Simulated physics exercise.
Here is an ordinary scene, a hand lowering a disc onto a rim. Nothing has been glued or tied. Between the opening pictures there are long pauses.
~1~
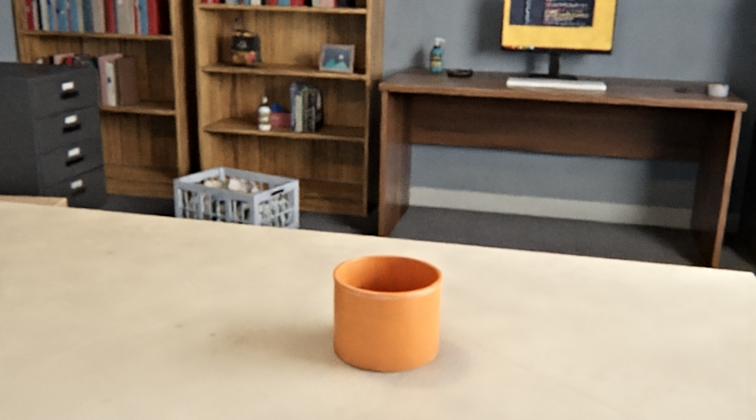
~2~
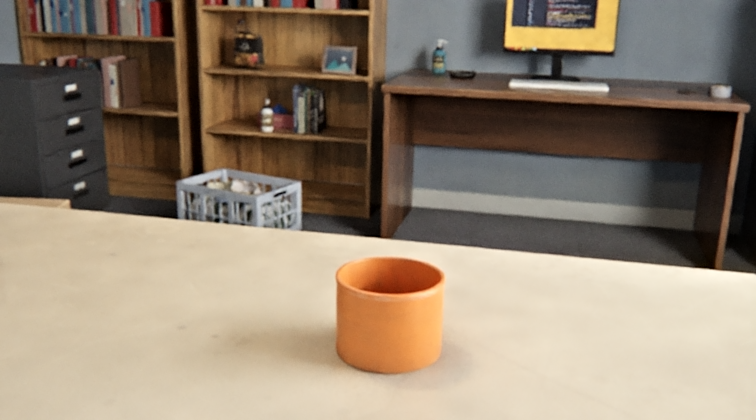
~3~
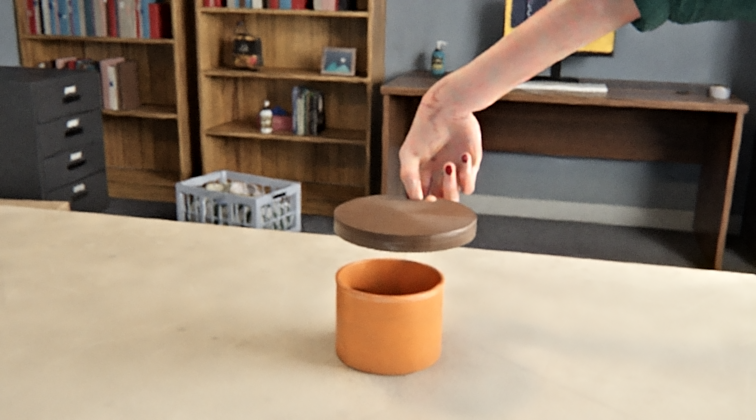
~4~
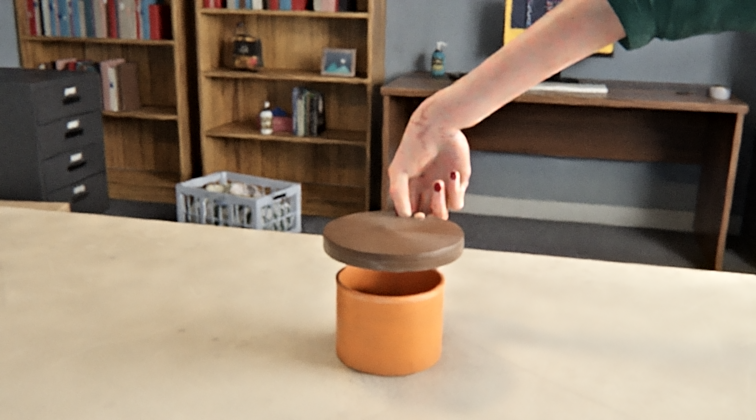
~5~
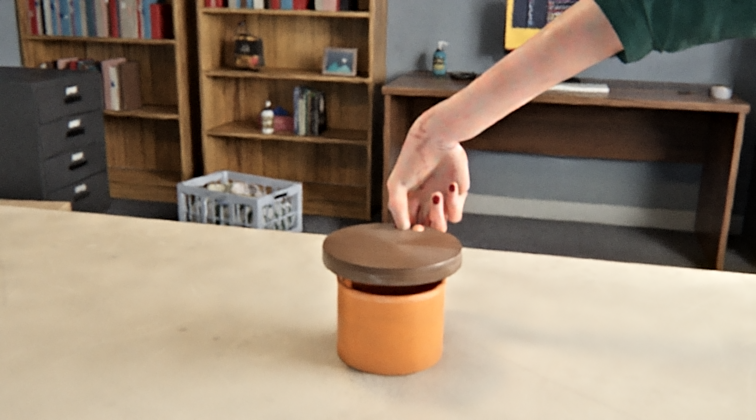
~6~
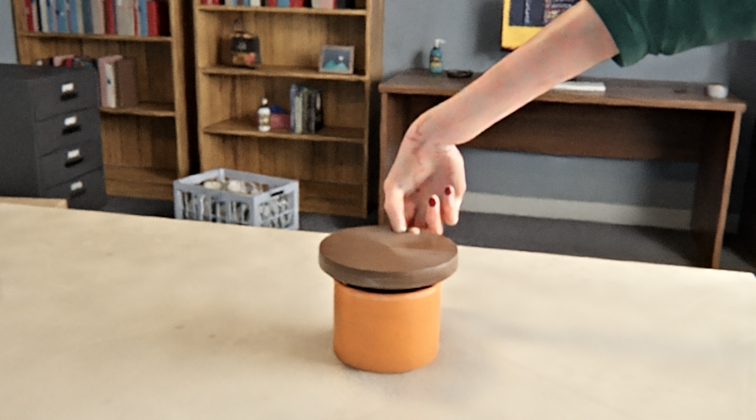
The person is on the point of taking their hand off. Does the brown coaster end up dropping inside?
No, it stays on top.
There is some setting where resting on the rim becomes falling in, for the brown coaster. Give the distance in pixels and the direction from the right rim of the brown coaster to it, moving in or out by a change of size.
20 pixels to the left.
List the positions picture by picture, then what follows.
Beaker (387, 311), in the first picture.
Beaker (389, 312), in the second picture.
Still on the way; brown coaster (405, 222); beaker (389, 314), in the third picture.
Still on the way; brown coaster (394, 239); beaker (389, 314), in the fourth picture.
Still on the way; brown coaster (392, 252); beaker (390, 314), in the fifth picture.
In place, still held; brown coaster (388, 255); beaker (387, 312), in the sixth picture.
Then, 0.10 s after the last picture, brown coaster moving near (388, 266).
Then, 0.40 s after the last picture, brown coaster sitting on the rim near (388, 266).
At rest, the brown coaster rests on the rim, near (388, 266).
